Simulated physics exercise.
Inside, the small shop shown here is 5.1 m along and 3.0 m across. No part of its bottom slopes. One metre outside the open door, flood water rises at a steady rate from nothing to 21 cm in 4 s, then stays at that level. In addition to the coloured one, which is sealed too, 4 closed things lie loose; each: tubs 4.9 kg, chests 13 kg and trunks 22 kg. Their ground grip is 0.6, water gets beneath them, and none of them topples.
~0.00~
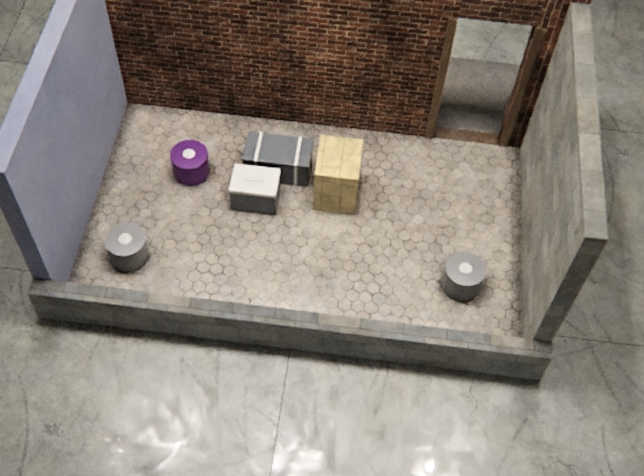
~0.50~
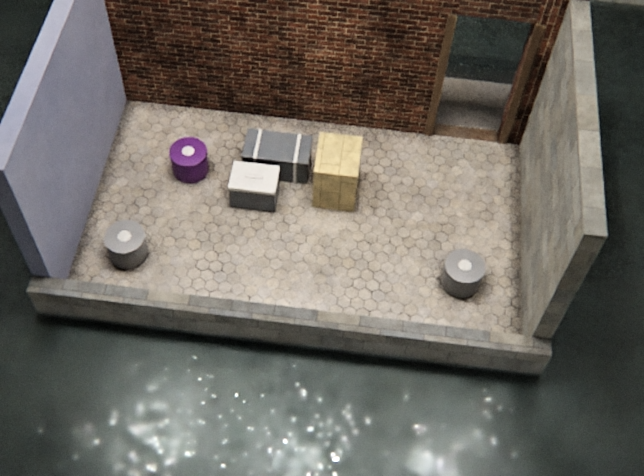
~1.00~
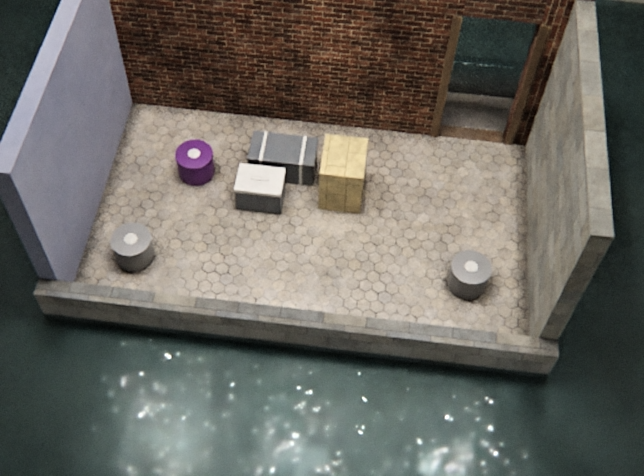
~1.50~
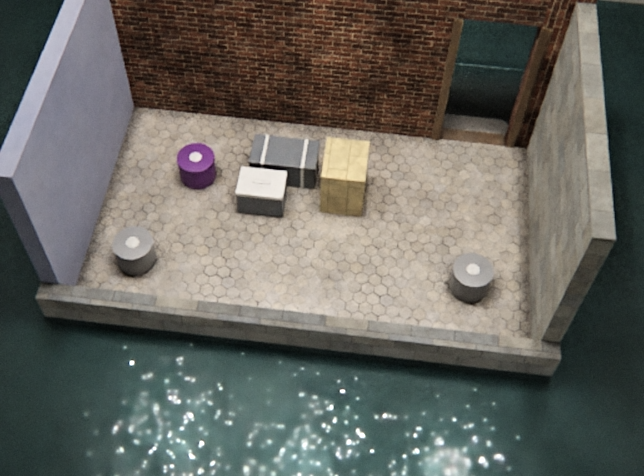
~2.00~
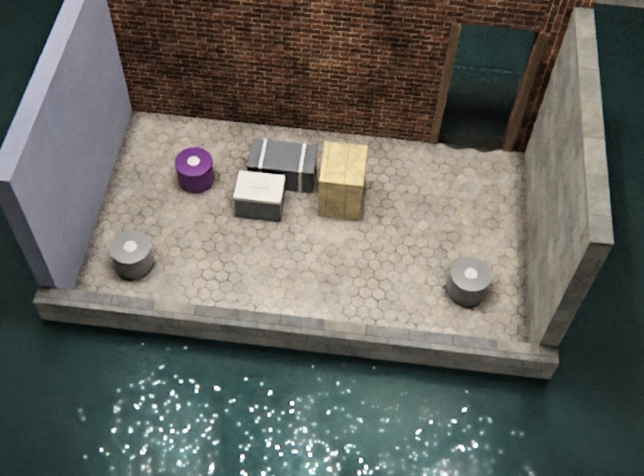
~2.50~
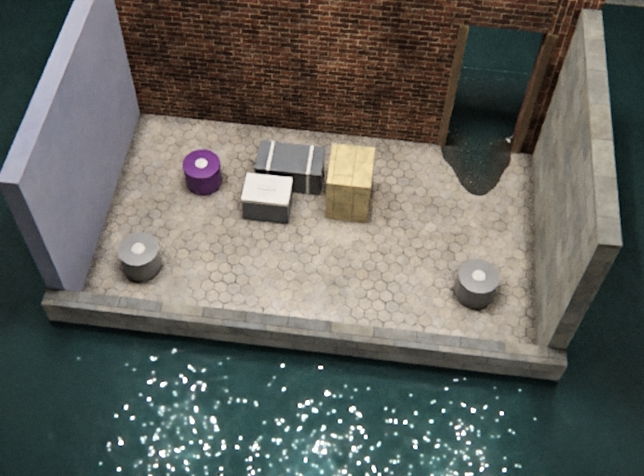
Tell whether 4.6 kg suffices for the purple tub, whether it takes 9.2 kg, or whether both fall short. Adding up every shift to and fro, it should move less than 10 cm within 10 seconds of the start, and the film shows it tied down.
4.6 kg suffices.
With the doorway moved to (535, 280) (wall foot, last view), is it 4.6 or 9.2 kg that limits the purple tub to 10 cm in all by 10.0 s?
Okay, so only the heavy mass does.
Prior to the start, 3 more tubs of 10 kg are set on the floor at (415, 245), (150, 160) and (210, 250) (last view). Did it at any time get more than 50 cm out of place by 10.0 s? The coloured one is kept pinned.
Above the mark, below the mark, below the mark.
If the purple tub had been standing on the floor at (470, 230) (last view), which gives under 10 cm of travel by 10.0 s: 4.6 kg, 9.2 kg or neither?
Neither is enough.
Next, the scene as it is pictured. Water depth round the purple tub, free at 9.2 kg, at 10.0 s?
Depth: Approx. 2 cm.
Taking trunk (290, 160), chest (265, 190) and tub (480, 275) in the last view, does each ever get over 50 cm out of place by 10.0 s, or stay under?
First stays inside, then stays inside, then exceeds it.
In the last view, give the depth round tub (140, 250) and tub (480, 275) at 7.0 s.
Around 0 cm and 9 cm.
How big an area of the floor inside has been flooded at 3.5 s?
Wet: Near 2.5 m2.
After 3.5 s the purple tub would be 0 cm from its start with 4.6 kg and 0 cm from its start with 9.2 kg; 0 cm of water round it then.
After 4.5 s the purple tub would be 0 cm from its start with 4.6 kg and 0 cm from its start with 9.2 kg; 0 cm of water round it then.
After 7.0 s the purple tub would be 0 cm from its start with 4.6 kg and 0 cm from its start with 9.2 kg; 0 cm of water round it then.
After 10.0 s the purple tub would be 0 cm from its start with 4.6 kg and 0 cm from its start with 9.2 kg; 2 cm of water round it then.
